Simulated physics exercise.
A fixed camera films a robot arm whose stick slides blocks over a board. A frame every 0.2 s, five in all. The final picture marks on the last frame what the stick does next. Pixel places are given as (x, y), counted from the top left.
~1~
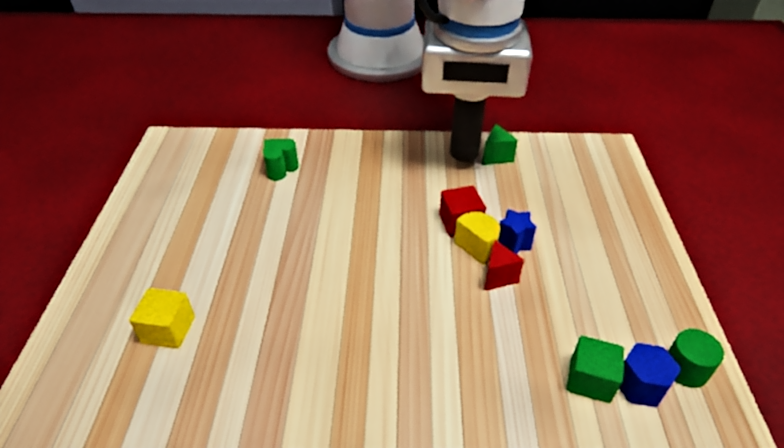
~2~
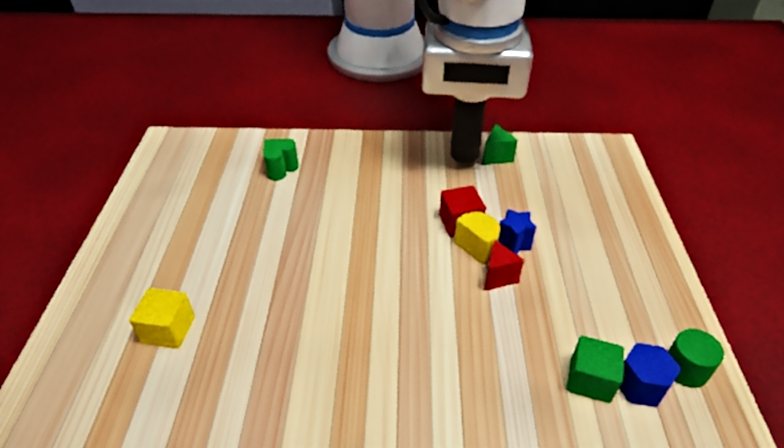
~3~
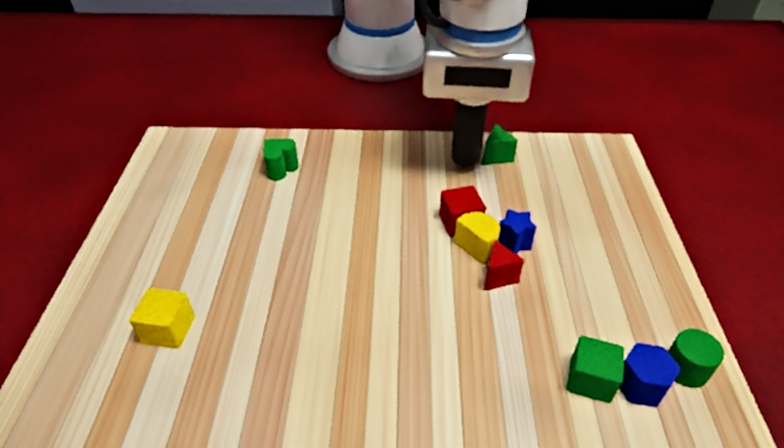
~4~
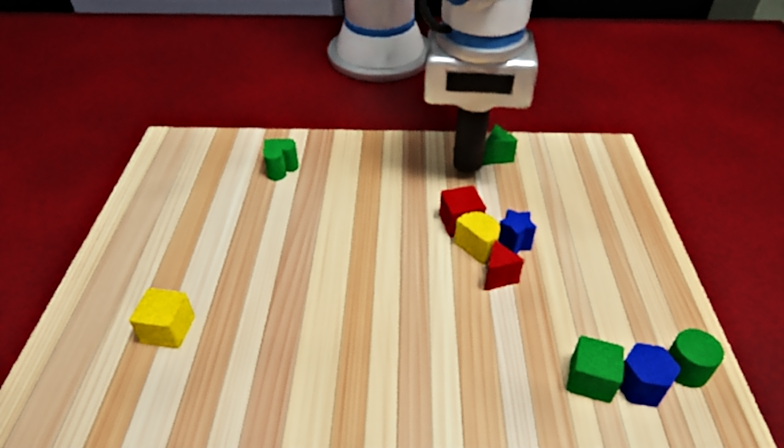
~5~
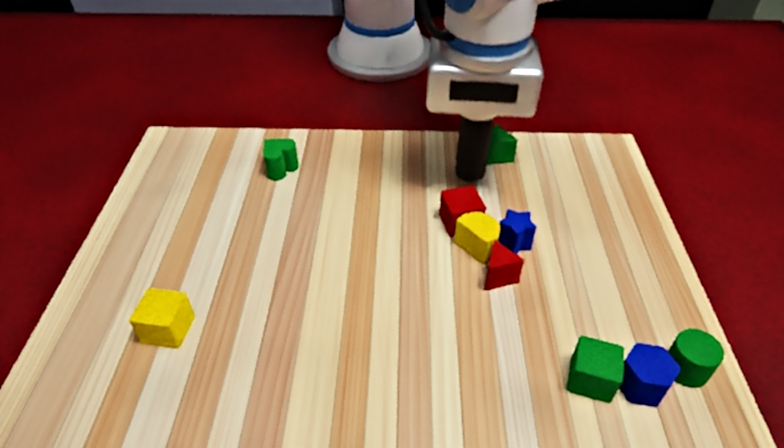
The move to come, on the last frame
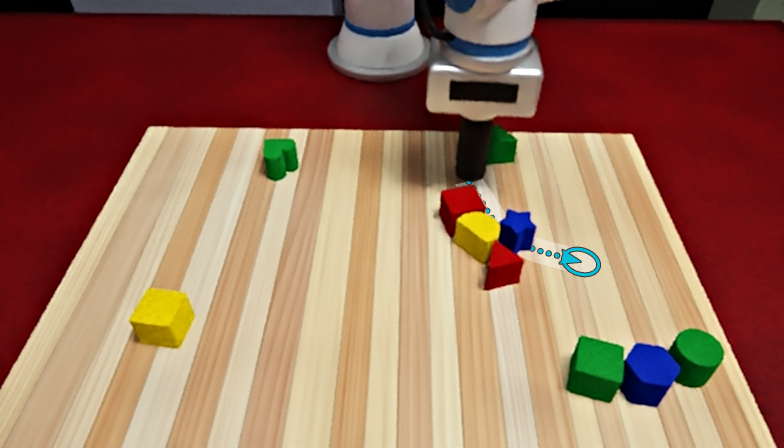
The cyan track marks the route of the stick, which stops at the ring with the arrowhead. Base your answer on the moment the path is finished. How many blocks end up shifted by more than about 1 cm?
It looks like one block will be pushed more than about 1 cm.
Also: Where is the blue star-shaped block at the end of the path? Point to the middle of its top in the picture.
It comes to (562, 255).
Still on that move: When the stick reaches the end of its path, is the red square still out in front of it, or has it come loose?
Beside or behind.
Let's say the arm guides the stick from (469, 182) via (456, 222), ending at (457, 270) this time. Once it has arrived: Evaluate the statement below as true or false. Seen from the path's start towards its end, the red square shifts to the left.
False
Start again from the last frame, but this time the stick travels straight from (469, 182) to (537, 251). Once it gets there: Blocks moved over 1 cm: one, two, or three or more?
I reckon the push displaces only one of the blocks by more than 1 cm.
Drawn move, from (469, 182) via (489, 214) and (525, 246), ending at (581, 262).
What follows on the original path. One third of the way, stick (491, 206); red square (462, 201).
Two thirds of the way, stick (527, 237); red square (462, 201); blue star-shaped block (547, 248), turned 20° clockwise.
At the end, stick (584, 253); red square (462, 201); yellow half-round block still; blue star-shaped block (562, 255), turned 90° clockwise.
